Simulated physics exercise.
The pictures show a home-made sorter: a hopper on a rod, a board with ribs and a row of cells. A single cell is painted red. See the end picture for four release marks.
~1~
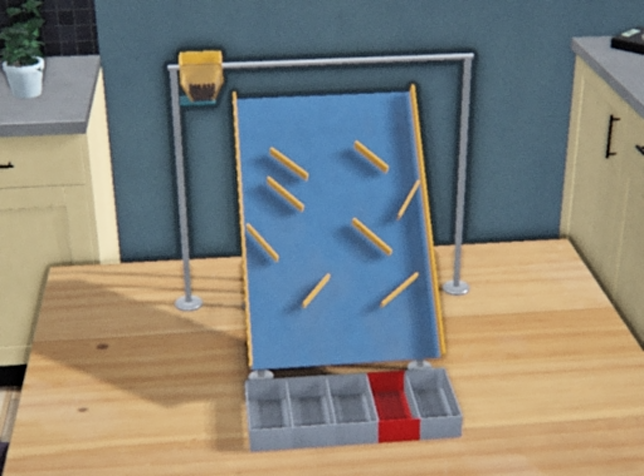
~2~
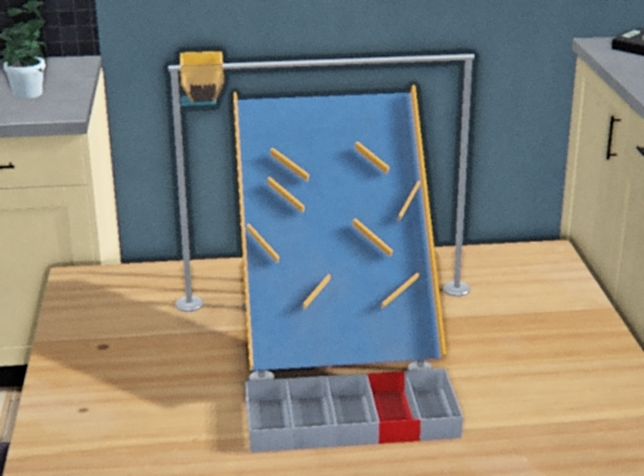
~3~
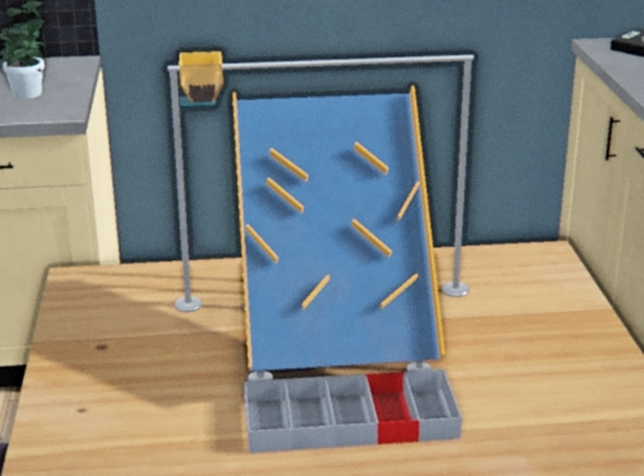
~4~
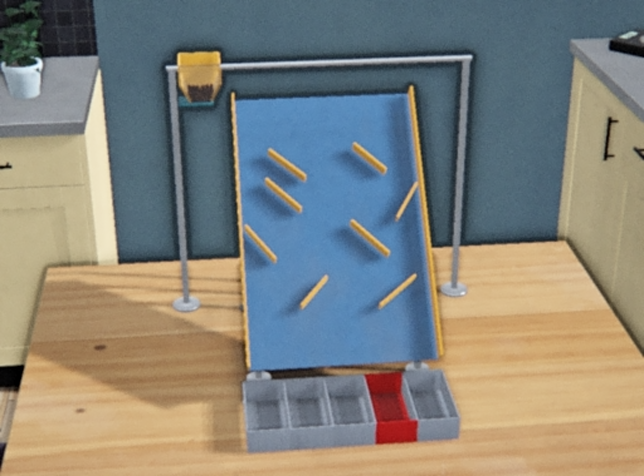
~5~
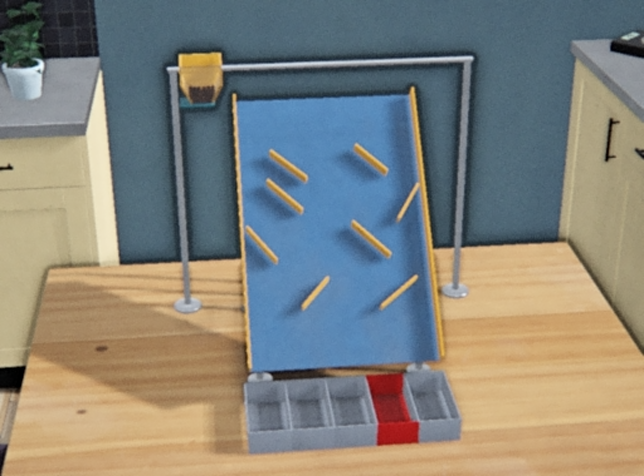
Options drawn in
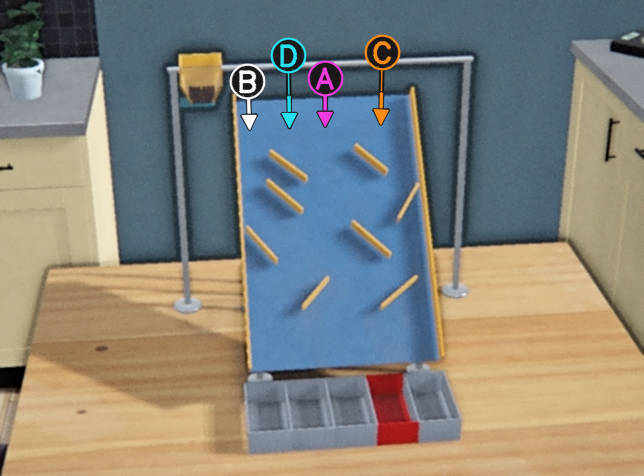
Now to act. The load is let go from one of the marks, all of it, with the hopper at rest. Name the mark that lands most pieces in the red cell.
Go for D.
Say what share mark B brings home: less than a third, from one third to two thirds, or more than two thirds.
Mark B gives less than a third.
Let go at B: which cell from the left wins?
It is the first one.
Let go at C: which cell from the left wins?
The third.
On the marked copy, mark A meets the board at (325, 121); mark B meets the board at (249, 124); mark C meets the board at (380, 118); mark D meets the board at (289, 122).
For mark A, a small share in the red cell, close to two thirds in other cells, close to a quarter outside the box.
For mark B, a small share in the red cell, the bulk in other cells, a small share held on the board, only a few outside the box.
For mark C, only a few in the red cell, all but a few in other cells, only a few held on the board.
For mark D, close to a third in the red cell, close to half in other cells, close to a quarter outside the box.
